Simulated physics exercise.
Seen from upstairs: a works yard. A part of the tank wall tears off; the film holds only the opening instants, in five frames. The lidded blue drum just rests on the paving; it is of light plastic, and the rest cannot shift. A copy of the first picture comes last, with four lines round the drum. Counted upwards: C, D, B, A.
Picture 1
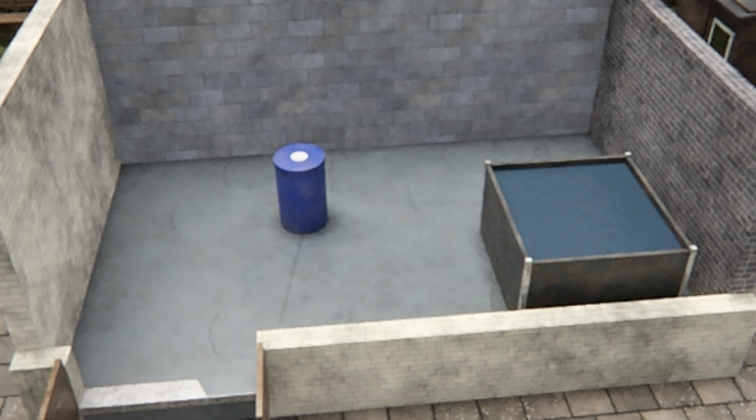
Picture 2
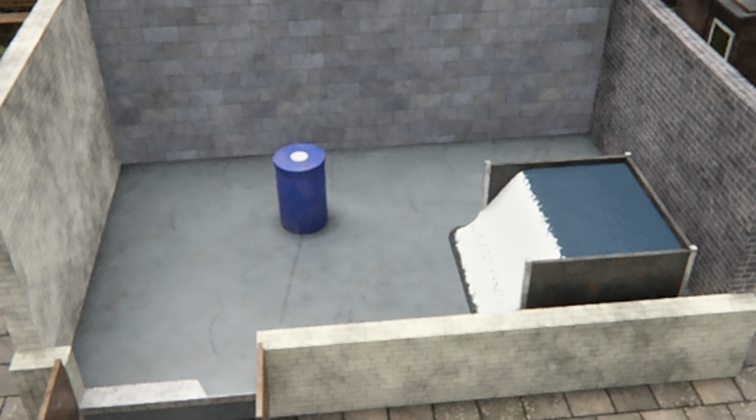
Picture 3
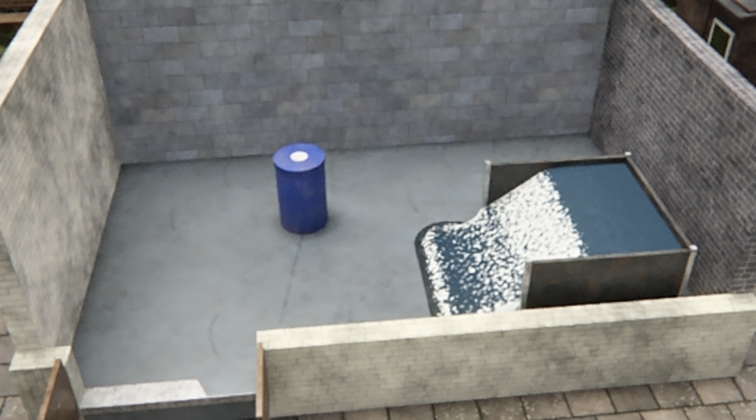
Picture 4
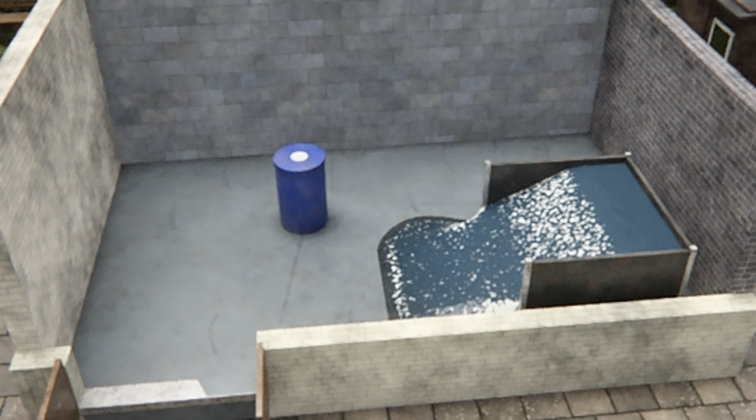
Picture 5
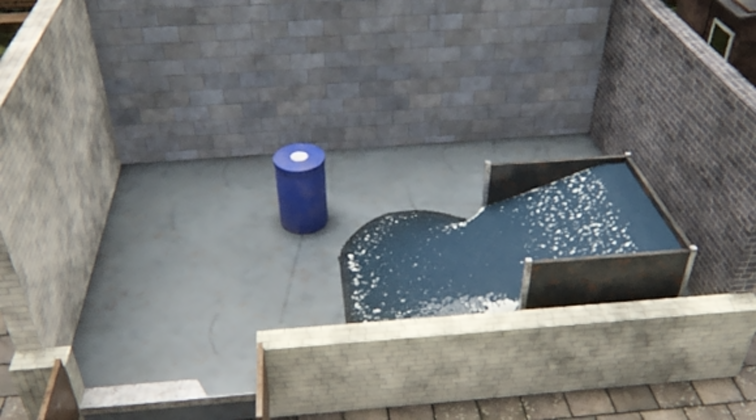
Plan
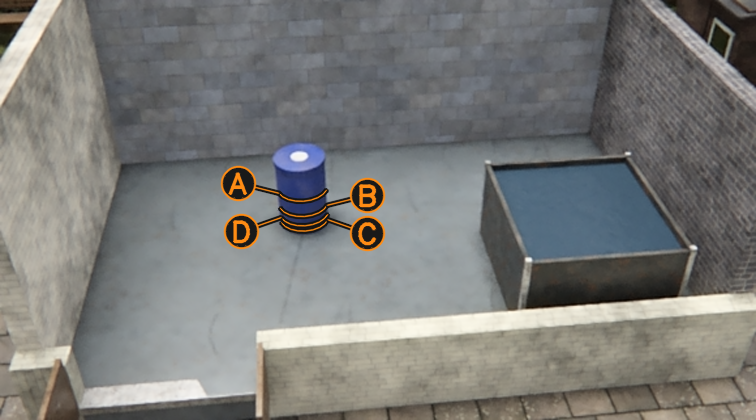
In a walled yard seen from above, the left side of a full water tank opened, and water poured out in a white rush, then spread left across the floor towards a standing blue drum.
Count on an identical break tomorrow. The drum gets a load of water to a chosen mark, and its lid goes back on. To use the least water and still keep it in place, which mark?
Level A.
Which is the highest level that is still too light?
Here it is level B.
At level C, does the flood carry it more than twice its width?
Yes, clearly.
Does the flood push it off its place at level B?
Yes, it does.
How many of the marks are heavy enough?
One of them.
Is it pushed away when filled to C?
Yes, it does.
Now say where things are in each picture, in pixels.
Lid of the blue drum at (300, 157); tank full, its middle at (582, 210); open gate at (166, 343), in the first frame.
In the second frame, 3 % of the ground under water, its edge towards the drum at (460, 238).
In the third frame, 7 % of the ground under water, its edge towards the drum at (422, 243).
In the fourth frame, 11 % of the ground under water, its edge towards the drum at (389, 242).
Lid of the blue drum at (300, 157); 15 % of the ground under water, its edge towards the drum at (350, 245), in the fifth frame.
In orange, A at (303, 201); B at (304, 216); C at (305, 231); D at (305, 225); from the bottom up C, D, B, A.
If A is chosen, it does not move.
If B is chosen, it is pushed about half its own width away.
If C is chosen, it is pushed about 4 times its own width away.
If D is chosen, it is pushed about 3 times its own width away.
